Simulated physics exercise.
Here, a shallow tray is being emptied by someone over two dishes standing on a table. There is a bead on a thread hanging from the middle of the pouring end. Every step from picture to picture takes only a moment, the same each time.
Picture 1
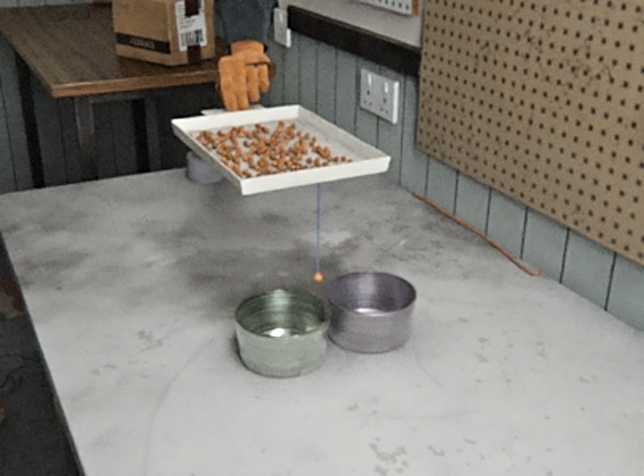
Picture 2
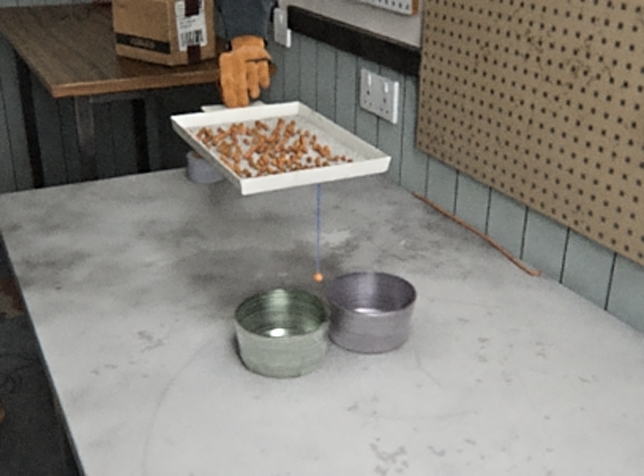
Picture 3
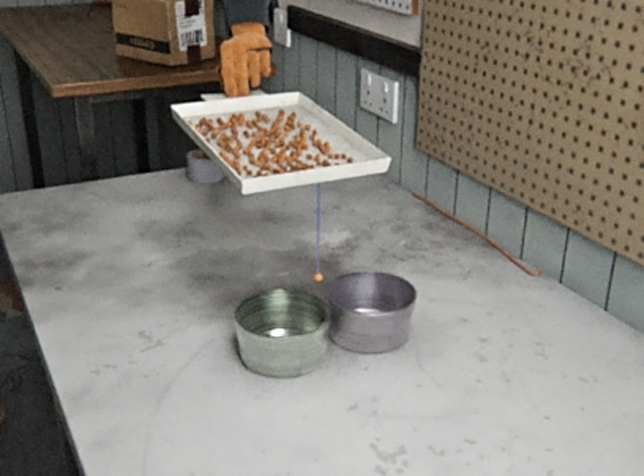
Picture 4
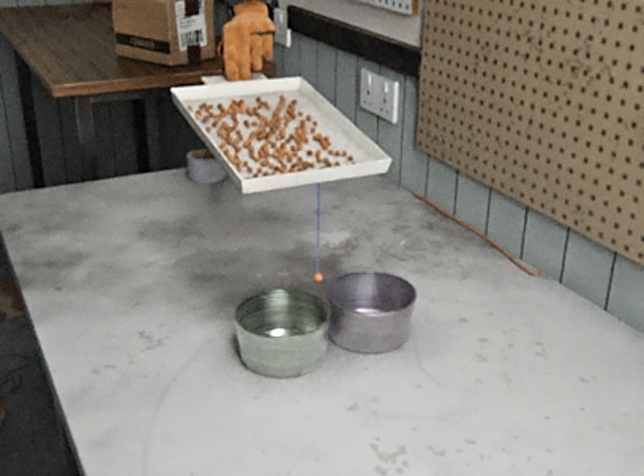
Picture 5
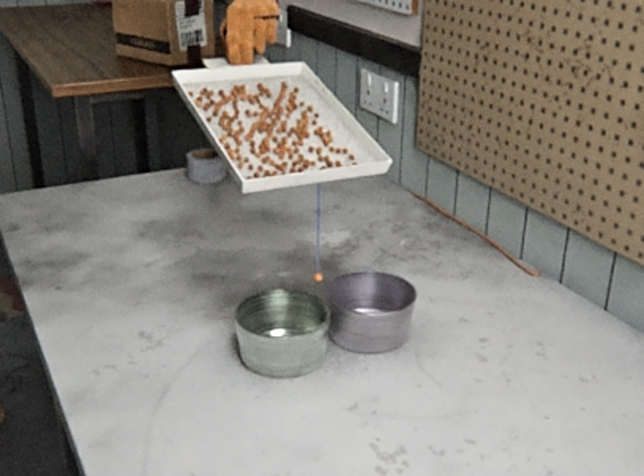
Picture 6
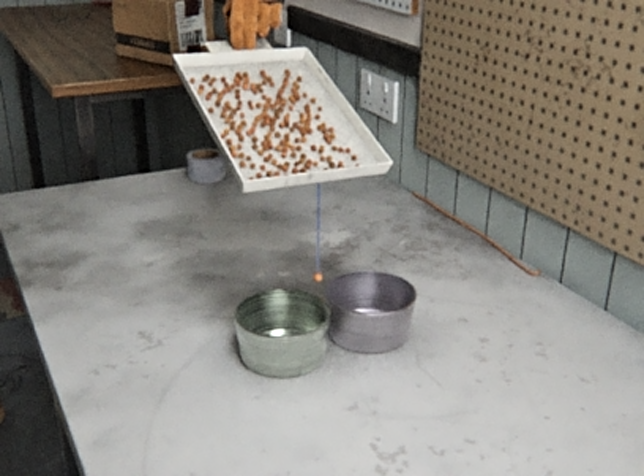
A gloved hand raised the back of a shallow white tray of small orange-brown balls, slanting it more and more toward the front, above a green bowl and a purplish bowl on a grey table.
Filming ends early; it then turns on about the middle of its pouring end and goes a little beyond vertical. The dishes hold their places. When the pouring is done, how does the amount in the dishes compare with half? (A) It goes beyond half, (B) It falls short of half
Answer: A.
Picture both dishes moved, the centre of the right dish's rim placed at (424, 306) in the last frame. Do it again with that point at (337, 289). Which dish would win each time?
First try, the leftmost dish; second try, the rightmost dish.
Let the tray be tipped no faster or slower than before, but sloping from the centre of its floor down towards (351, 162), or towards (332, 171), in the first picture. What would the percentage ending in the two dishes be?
The share is 40 per cent in the first and 80 per cent in the second.
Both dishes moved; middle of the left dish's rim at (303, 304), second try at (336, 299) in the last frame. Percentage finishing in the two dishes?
80 per cent the first time, 70 per cent the second time.
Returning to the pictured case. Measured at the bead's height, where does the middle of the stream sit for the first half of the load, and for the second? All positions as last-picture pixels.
Roughly at (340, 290) first, and then at (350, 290).
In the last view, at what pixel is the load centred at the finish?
Somewhere around (359, 338) in the final view.
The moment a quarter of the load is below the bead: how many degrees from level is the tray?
About 115°.
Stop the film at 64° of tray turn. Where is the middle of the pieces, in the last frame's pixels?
About (318, 170).
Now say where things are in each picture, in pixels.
The first picture shows corners of the pouring end at (243, 179) and (387, 157), level; middle of the load at (268, 152), cereal balls; left dish at (303, 352); right dish at (393, 328); bead on its thread at (318, 277).
The second picture shows corners of the pouring end at (243, 179) and (387, 157), level; middle of the load at (268, 150).
The third picture shows corners of the pouring end at (243, 179) and (387, 158), tipped barely, level across its low end; middle of the load at (268, 145).
The fourth picture shows corners of the pouring end at (244, 179) and (388, 159), tipped a little, level across its low end; middle of the load at (269, 137).
The fifth picture shows corners of the pouring end at (245, 179) and (389, 160), tipped clearly, level across its low end; middle of the load at (270, 130).
The sixth picture shows corners of the pouring end at (246, 180) and (389, 161), tipped clearly, level across its low end; middle of the load at (273, 124), about a quarter on the move; left dish at (303, 352); right dish at (393, 328).
Soon, tray tipped steeply; nearly all on the tray; a small part in the air.
A while on, tray tipped past a quarter turn; most on the tray; a small part in the left dish; a small part in the right dish; a small part outside both; a stray few in the air.
Towards the end, tray tipped past a quarter turn; about a third in the left dish; about half in the right dish; a small part outside both; a stray few in the air.
Finally, tray tipped past a quarter turn; about a third in the left dish; about half in the right dish; a small part outside both.
